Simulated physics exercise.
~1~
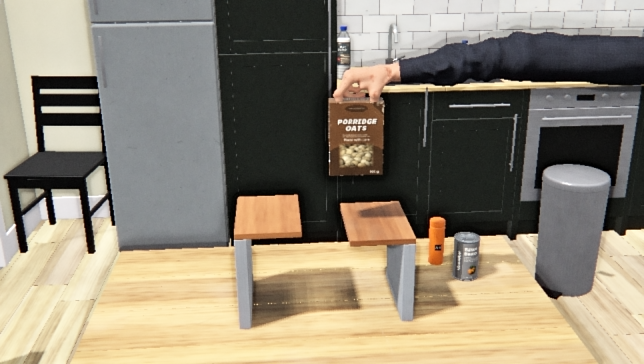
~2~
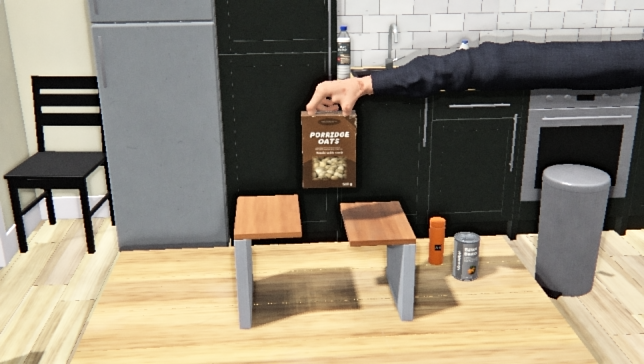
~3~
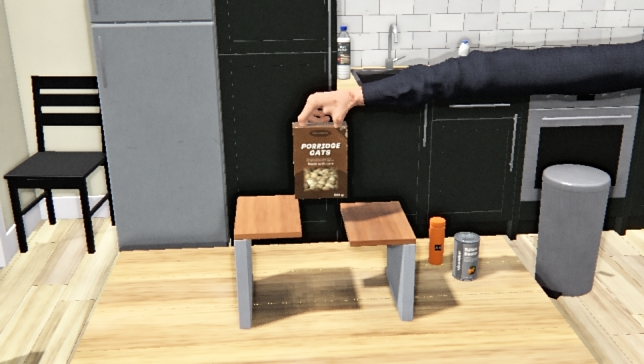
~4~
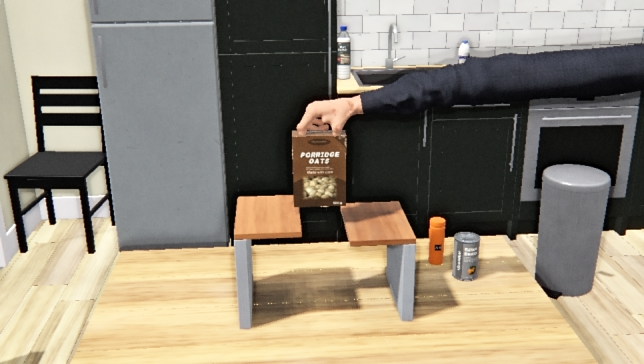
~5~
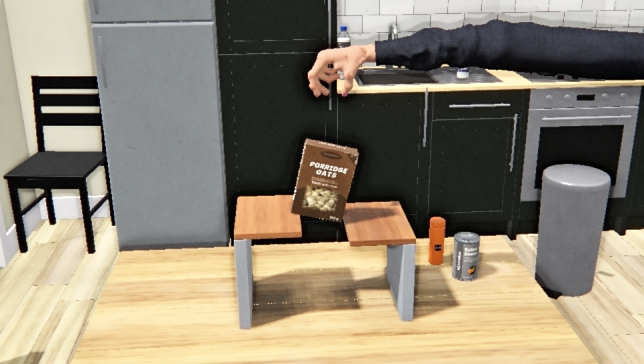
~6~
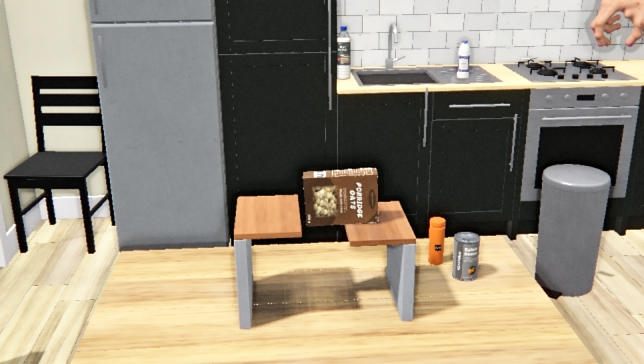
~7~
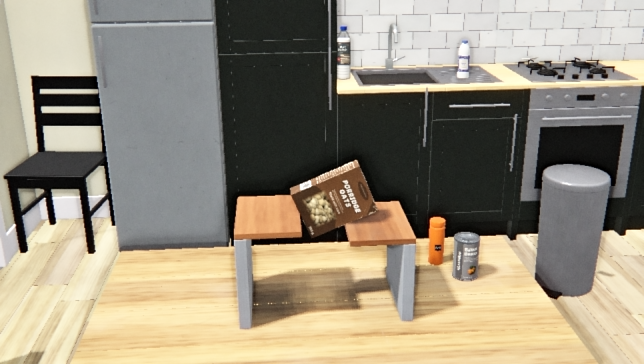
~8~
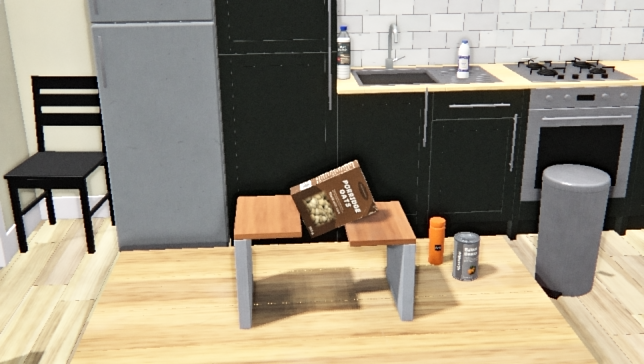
In a kitchen, a hand lowers a brown packet of porridge oats over the gap between two wooden ledges and lets go; the packet drops, tips onto its side and comes to rest tilted across the gap, while an orange shaker and a grey tin stay still.
